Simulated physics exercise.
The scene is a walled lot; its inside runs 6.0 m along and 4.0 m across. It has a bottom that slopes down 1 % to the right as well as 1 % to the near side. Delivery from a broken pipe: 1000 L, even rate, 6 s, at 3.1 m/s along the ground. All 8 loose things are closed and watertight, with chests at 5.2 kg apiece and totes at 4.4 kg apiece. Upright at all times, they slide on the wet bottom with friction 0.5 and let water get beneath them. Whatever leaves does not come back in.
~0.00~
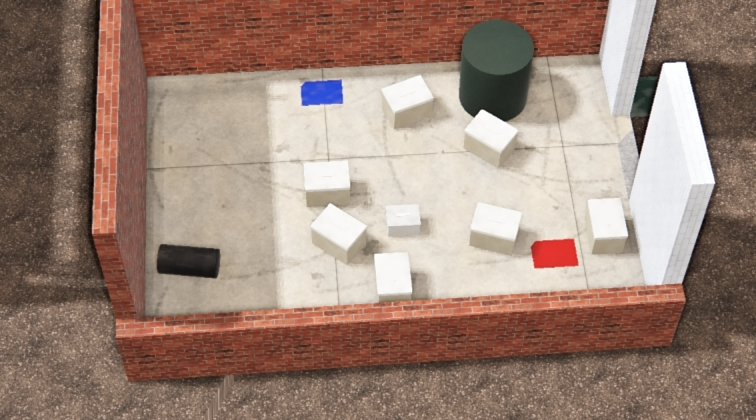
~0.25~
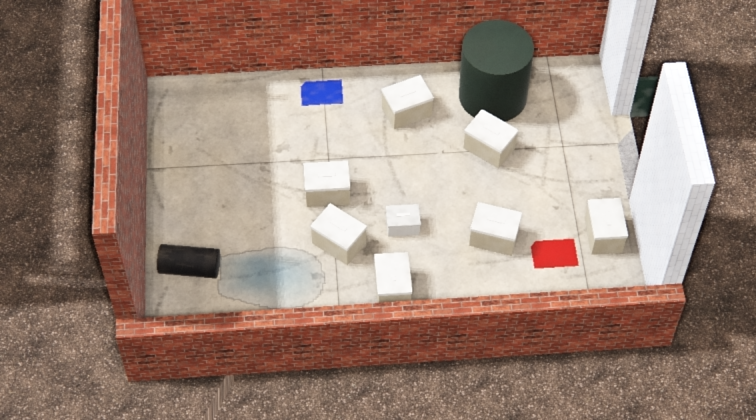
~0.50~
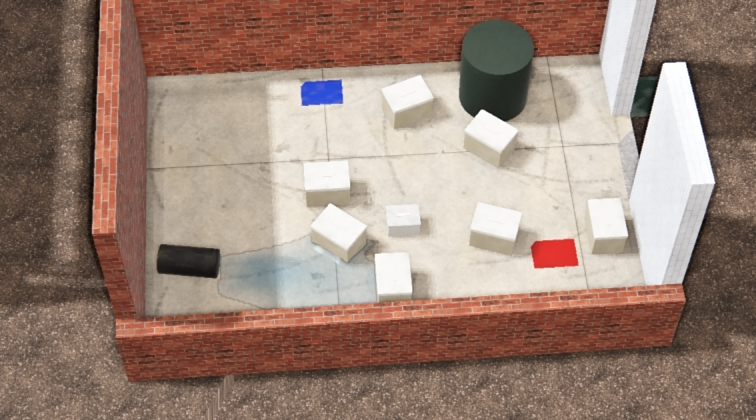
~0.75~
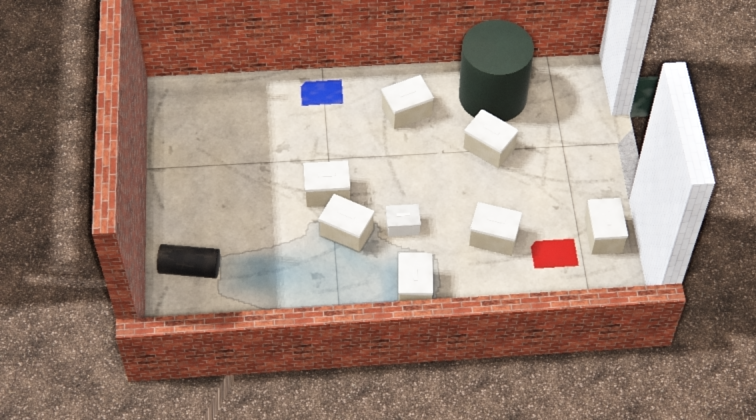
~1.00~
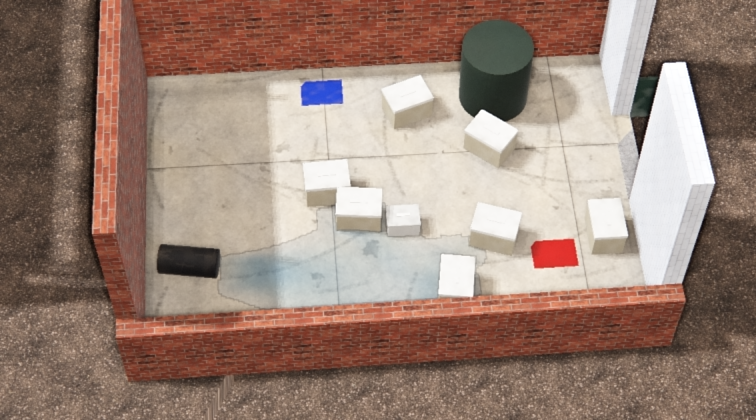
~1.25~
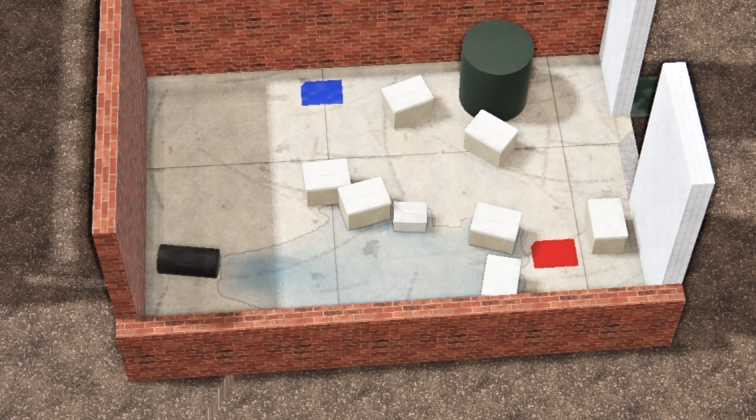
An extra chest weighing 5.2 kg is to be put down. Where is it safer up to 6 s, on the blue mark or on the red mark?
On the blue mark.
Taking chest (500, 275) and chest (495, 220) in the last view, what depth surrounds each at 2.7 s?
Roughly 22 and 3 cm.
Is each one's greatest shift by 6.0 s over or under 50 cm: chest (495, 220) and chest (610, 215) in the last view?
In order: Beyond the mark, beyond the mark.
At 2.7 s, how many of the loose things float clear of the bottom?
At that point I count 1.
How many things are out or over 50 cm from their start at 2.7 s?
4 in all.
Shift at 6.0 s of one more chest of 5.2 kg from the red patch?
Roughly 200 cm from the patch.
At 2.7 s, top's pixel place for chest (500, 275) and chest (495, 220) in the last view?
Somewhere around (637, 261) and (577, 185).
After 1.8 s on blue it would be 0 cm off in 0 cm of water; on red it would be 22 cm off in 2 cm of water.
After 2.7 s on blue it would be 0 cm off in 0 cm of water; on red it would be 39 cm off in 6 cm of water.
After 4.2 s on blue it would be 0 cm off in 0 cm of water; on red it would be 110 cm off in 7 cm of water.
After 6.0 s on blue it would be 0 cm off in 0 cm of water; on red it would be 201 cm off in 7 cm of water.
